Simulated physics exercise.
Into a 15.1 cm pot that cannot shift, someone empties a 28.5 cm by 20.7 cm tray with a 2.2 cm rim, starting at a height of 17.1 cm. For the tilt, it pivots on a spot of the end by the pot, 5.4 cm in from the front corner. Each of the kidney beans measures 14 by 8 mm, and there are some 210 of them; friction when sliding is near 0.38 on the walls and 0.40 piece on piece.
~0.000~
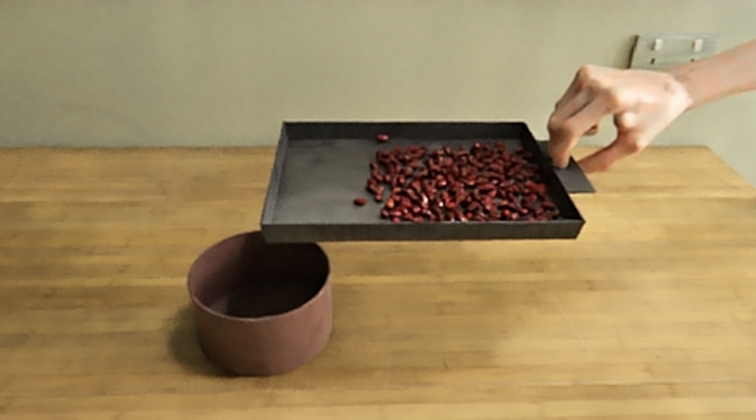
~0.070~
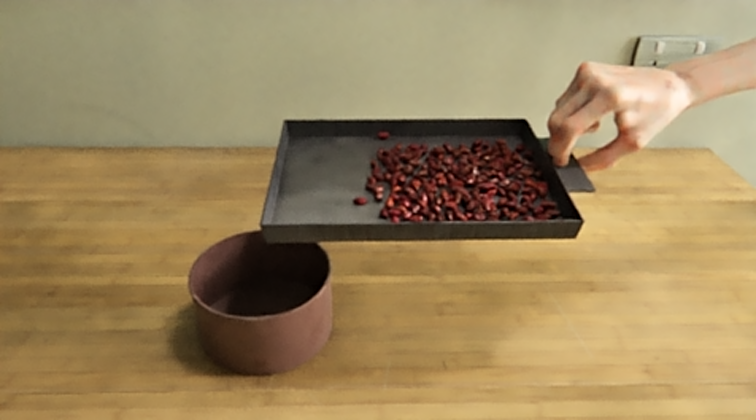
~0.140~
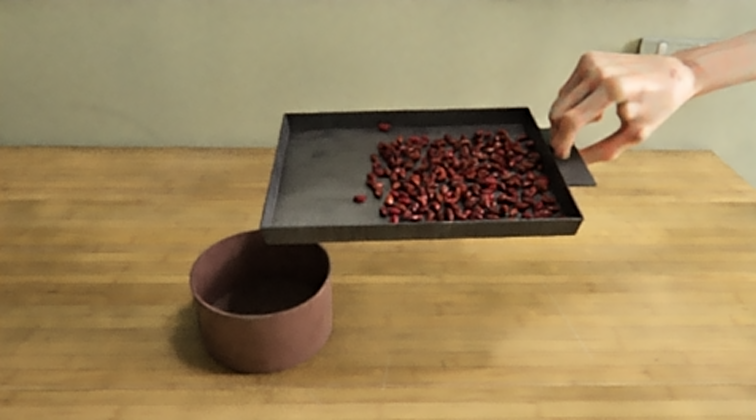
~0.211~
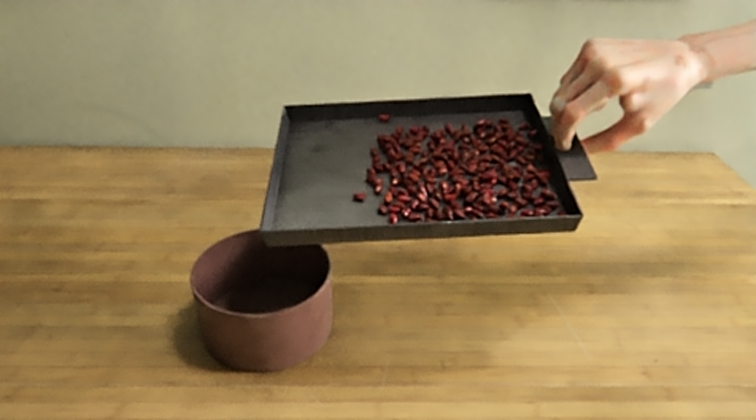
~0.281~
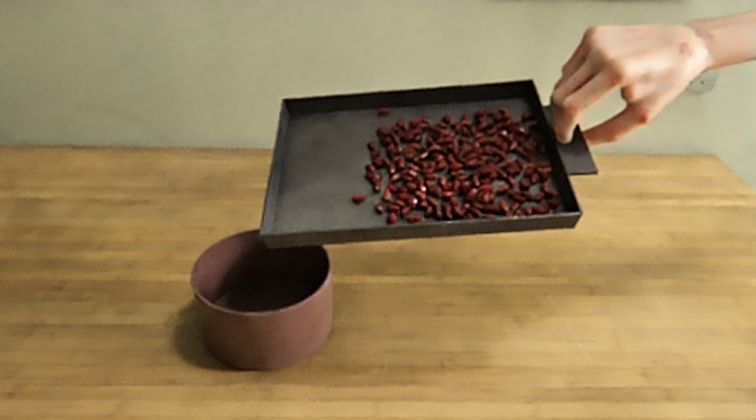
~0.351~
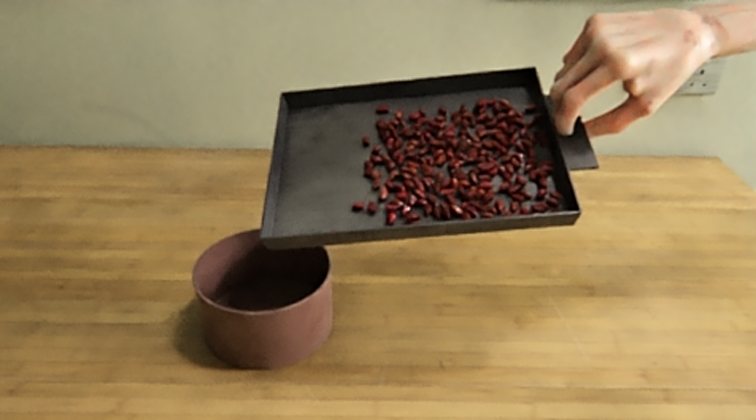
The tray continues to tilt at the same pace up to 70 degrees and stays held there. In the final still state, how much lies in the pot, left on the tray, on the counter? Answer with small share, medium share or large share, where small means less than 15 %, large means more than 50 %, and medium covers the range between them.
Pot - small share; left on the tray - large share; counter - medium share.
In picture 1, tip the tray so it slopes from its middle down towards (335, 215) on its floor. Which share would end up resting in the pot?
My best guess is some 20 per cent.
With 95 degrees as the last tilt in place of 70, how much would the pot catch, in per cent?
Pot share: About 20 per cent.
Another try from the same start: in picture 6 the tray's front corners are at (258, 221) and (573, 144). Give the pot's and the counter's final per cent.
Pot: 25, counter: 5.
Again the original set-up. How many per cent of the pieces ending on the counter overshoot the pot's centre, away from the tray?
Roughly 30 per cent.
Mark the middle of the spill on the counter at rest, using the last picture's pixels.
Look close to (297, 414) in the last picture.
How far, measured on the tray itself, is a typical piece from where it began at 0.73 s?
Displacement on the tray: About 5 cm.
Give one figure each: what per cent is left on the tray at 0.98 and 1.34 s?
In order, 100 and 85.
After 0.73 s, tilt 44 degrees; the tray holds 100 %, the pot 0 %.
Then, at 0.98 s, tilt 60 degrees; the tray holds 100 %, the pot 0 %.
After 1.34 s, tilt 70 degrees; the tray holds 85 %, the pot 0 %.
In the end, at 2.8 s, pot 0 %, tray 70 %, counter 30 %.
